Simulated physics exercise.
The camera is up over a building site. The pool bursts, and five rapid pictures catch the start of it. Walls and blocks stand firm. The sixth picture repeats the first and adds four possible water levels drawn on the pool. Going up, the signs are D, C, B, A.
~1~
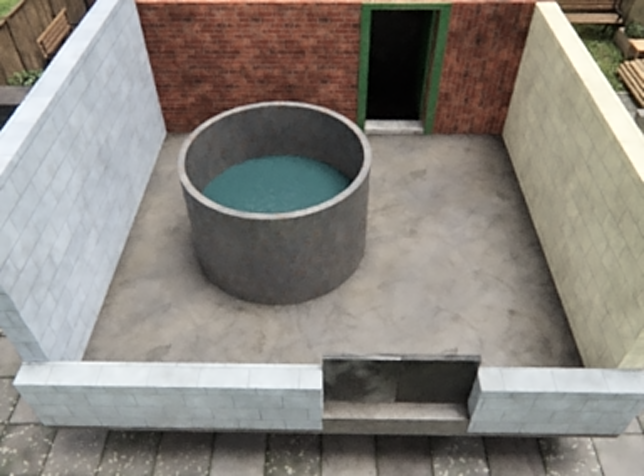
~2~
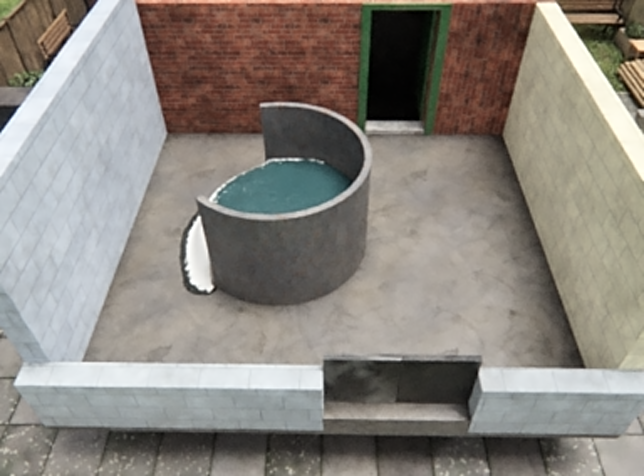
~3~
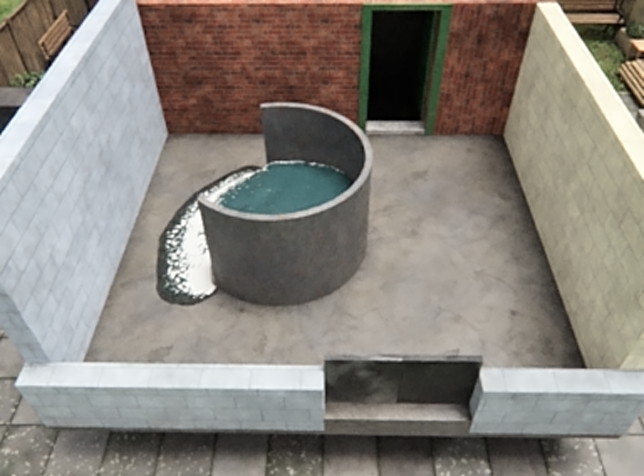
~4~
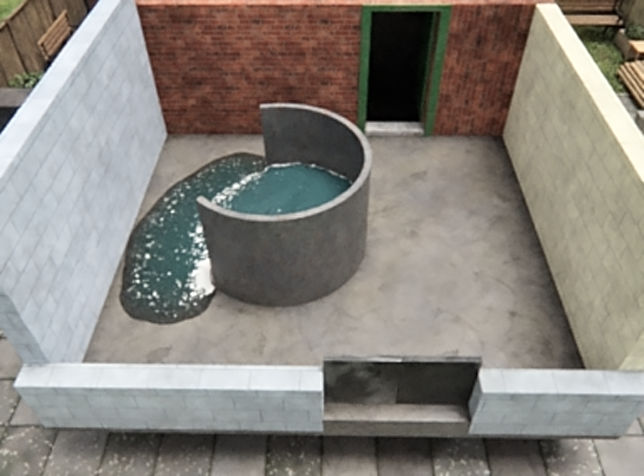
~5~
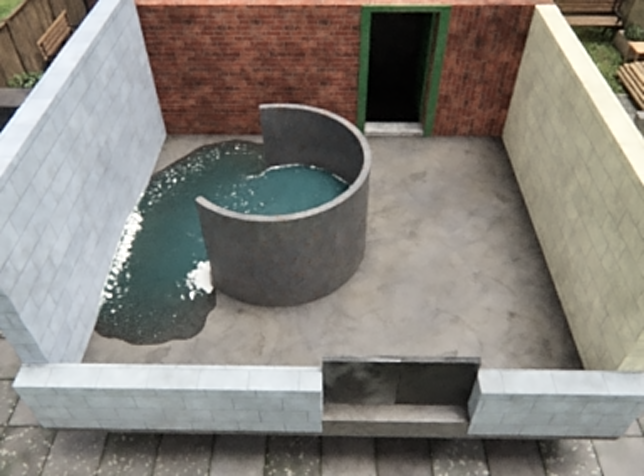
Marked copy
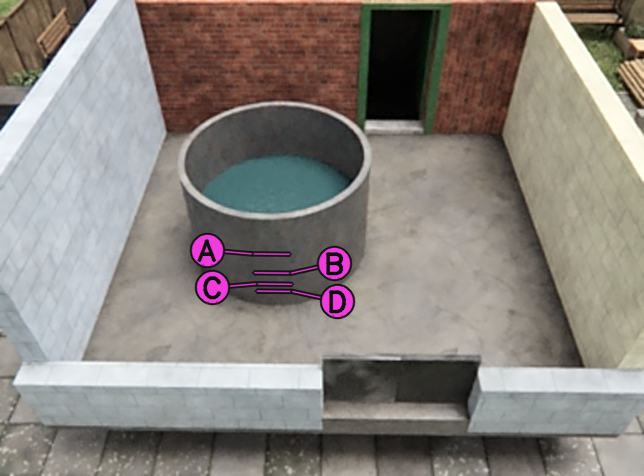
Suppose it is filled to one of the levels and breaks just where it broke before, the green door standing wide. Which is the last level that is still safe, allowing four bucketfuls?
Take B.
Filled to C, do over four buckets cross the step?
No, not at all.
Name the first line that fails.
The answer is A.
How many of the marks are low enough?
Three of them.
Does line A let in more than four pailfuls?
Yes, it does.
On the marked copy, A at (270, 254); B at (272, 272); C at (273, 284); D at (274, 291); from the bottom up D, C, B, A.
If A is chosen, about 9 bucketfuls get in.
If B is chosen, a splash gets over, under a bucket.
If C is chosen, nothing gets over.
If D is chosen, nothing gets over.
